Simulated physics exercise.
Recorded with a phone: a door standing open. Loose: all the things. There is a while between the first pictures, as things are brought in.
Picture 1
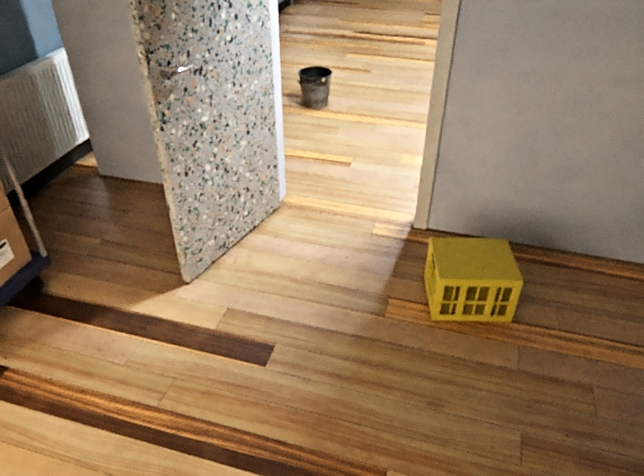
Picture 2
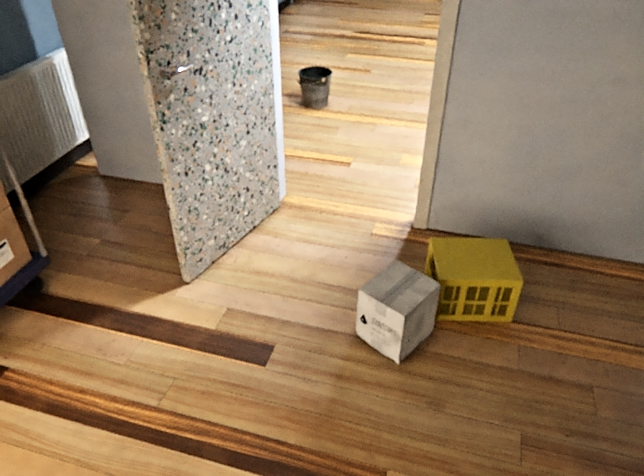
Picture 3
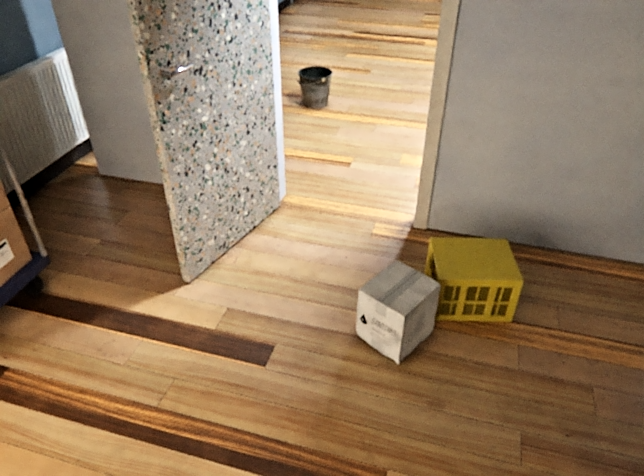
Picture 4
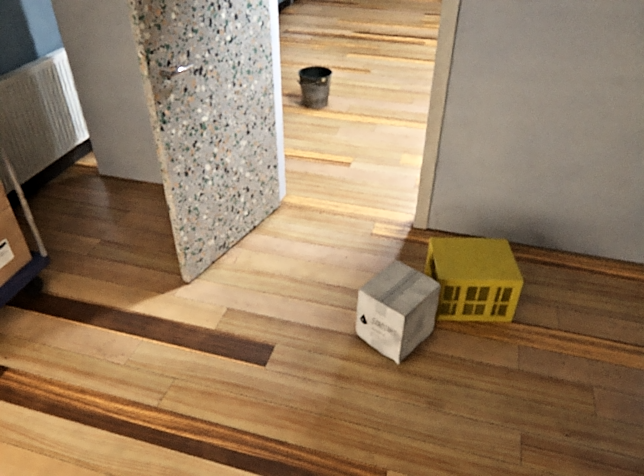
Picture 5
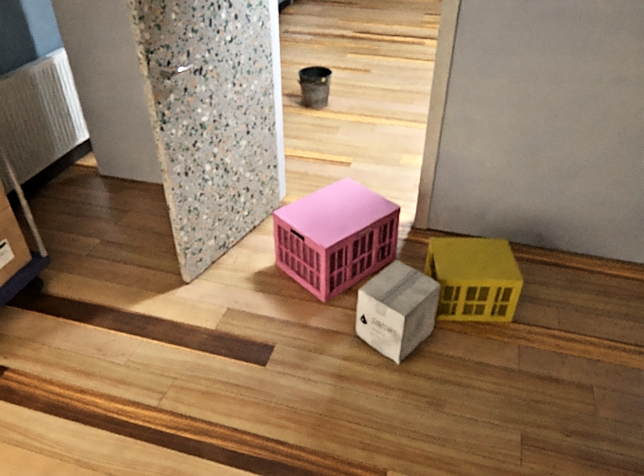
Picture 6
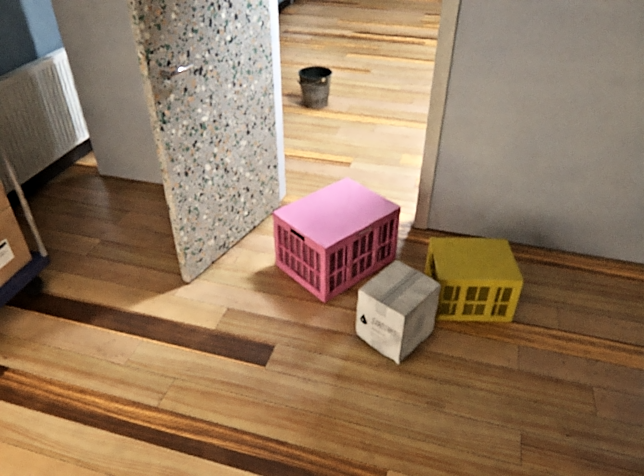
A white box appears beside the yellow crate on the wooden floor, then a pink crate appears behind it near the doorway; the speckled door stays open and still, with a dark bucket standing in the room beyond.
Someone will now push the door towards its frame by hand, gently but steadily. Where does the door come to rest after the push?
It never touches the doorframe.
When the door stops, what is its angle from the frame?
Some 75°.
Then, 0.50 s past the last view, door at 92°.
Then, 0.80 s past the last view, door at 77°.
Finally, door at 73°; all 3 still in place. Final places as the last picture's camera would see them, pink chest near (338, 237).
